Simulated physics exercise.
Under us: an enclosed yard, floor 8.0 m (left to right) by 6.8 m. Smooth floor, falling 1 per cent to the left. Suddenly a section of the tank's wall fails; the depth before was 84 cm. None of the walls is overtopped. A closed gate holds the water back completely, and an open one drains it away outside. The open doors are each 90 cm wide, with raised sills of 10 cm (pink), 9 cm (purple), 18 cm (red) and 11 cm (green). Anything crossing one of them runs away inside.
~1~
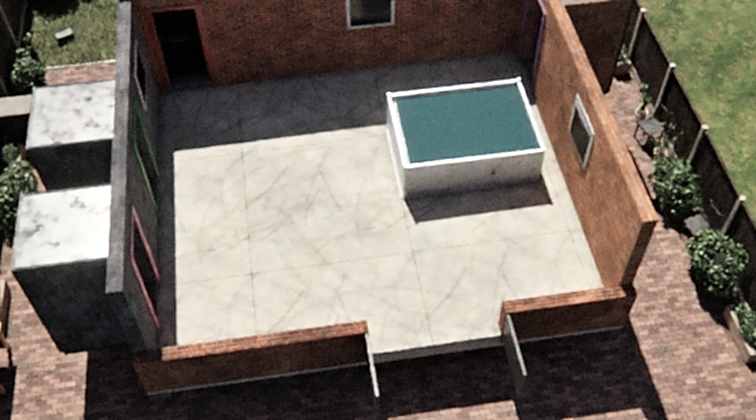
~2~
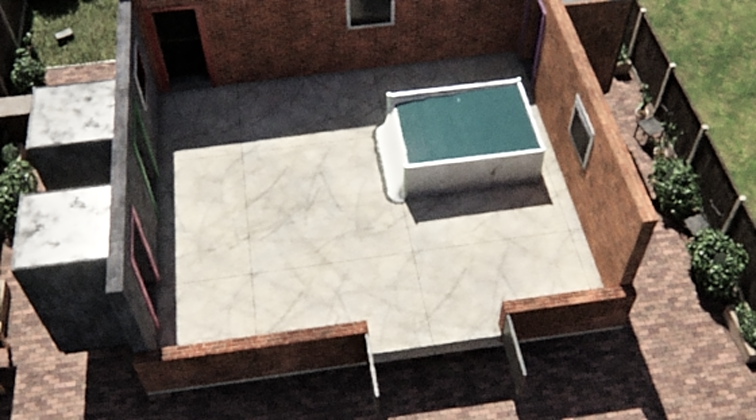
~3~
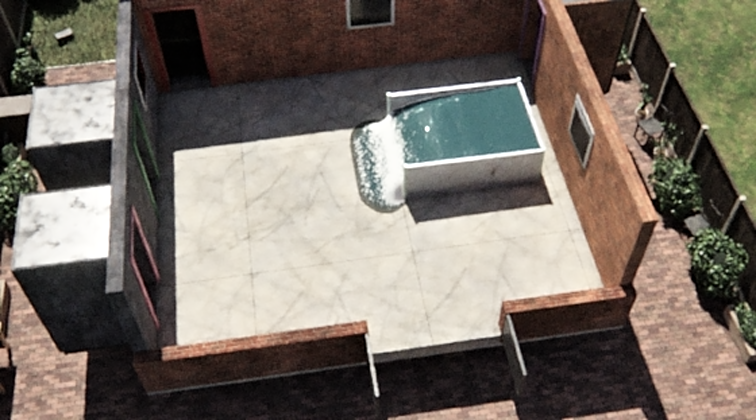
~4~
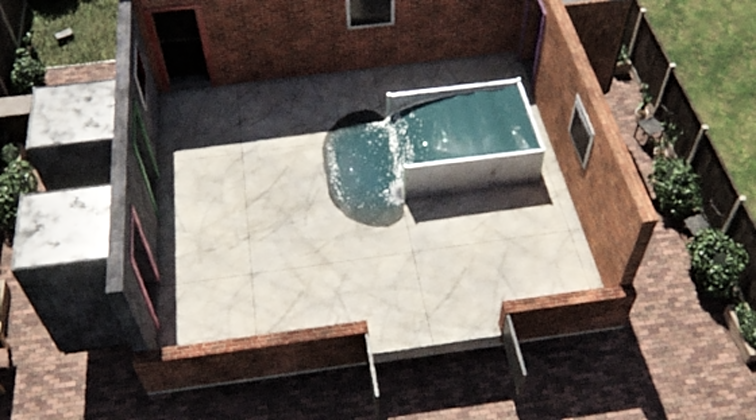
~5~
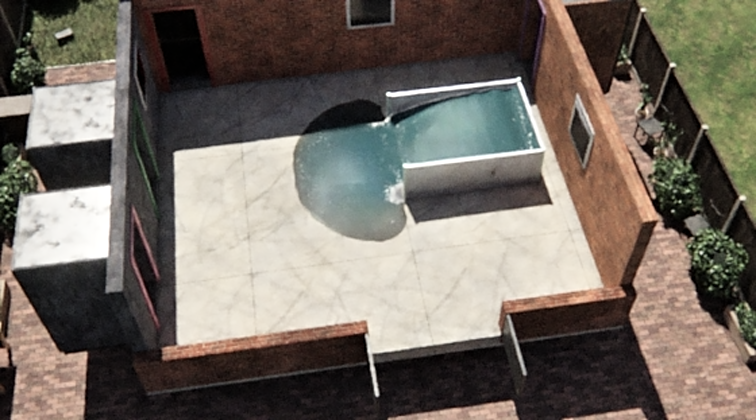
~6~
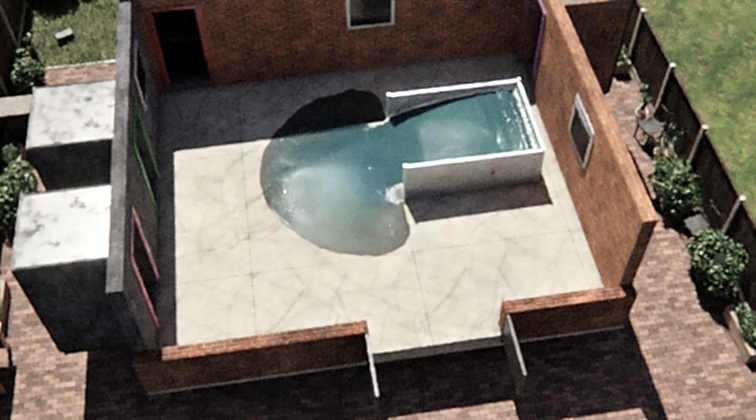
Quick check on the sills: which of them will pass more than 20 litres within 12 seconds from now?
Result: Pink door: Surplus; purple door: Short; red door: Surplus; green door: Surplus.
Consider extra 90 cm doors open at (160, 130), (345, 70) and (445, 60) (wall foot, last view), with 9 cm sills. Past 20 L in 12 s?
In turn: Beyond it, short of it, short of it.
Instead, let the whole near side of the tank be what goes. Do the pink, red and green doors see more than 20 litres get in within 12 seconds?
Then it goes pink too high, red fine, green fine.
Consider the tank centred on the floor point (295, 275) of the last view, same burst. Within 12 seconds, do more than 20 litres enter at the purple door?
Against the limit, the purple door gets no more than that.
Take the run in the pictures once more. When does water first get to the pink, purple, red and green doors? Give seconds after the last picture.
Pink = 1.2 s, purple = 7.5 s, red = 1.0 s, green = 0.5 s.
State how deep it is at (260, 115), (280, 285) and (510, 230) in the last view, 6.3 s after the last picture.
Reading - approx. 8 / 8 / 1 cm.
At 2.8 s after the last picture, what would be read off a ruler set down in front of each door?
Depth readings (cm): Pink = 20; purple = 0; red = 30; green = 28.
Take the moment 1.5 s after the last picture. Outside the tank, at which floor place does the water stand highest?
Close to pixel (159, 97).
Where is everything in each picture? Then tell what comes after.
In the first frame, still water, 84 cm deep, in the tank at (464, 125).
In the second frame, the front is at (402, 202), 1.0 m from the gap at (398, 149); 0.6 m2 of floor is under water; 84 cm left at the back of the tank.
In the third frame, the front is at (381, 210), 1.3 m from the gap at (398, 152); 1.7 m2 of floor is under water; 84 cm left at the back of the tank.
In the fourth frame, the front is at (361, 220), 1.6 m from the gap at (398, 153); 3.4 m2 of floor is under water; 84 cm left at the back of the tank.
In the fifth frame, water pours out at (398, 154) and has run 2.1 m, to (305, 200); typically 9 cm deep outside, 78 cm at the tank's back.
In the sixth frame, water pours out at (398, 154) and has run 2.7 m, to (266, 188); typically 7 cm deep outside, 70 cm at the tank's back.
Then, 0.7 s after the last picture water covers 45 % of the floor and is deepest (36 cm) near (397, 183); pink door not reached, purple door not reached, red door not reached, green door 16 cm at the sill, 11 L in.
Then, 1.5 s after the last picture water covers 55 % of the floor and is deepest (50 cm) near (159, 97); pink door 21 cm at the sill, 2 L in, purple door not reached, red door 14 cm at the sill, 0 L in, green door 32 cm at the sill, 126 L in.
Then, 2.8 s after the last picture water covers 55 % of the floor and is deepest (37 cm) near (159, 372); pink door 20 cm at the sill, 61 L in, purple door not reached, red door 30 cm at the sill, 62 L in, green door 28 cm at the sill, 307 L in.
Then, 6.3 s after the last picture water covers 85 % of the floor and is deepest (18 cm) near (159, 372); pink door 14 cm at the sill, 143 L in, purple door not reached, red door 10 cm at the sill, 97 L in, green door 14 cm at the sill, 419 L in.
Then, 11.3 s after the last picture water covers 100 % of the floor and is deepest (10 cm) near (159, 372); pink door 10 cm at the sill, 170 L in, purple door 5 cm at the sill, 0 L in, red door 8 cm at the sill, 97 L in, green door 9 cm at the sill, 426 L in.
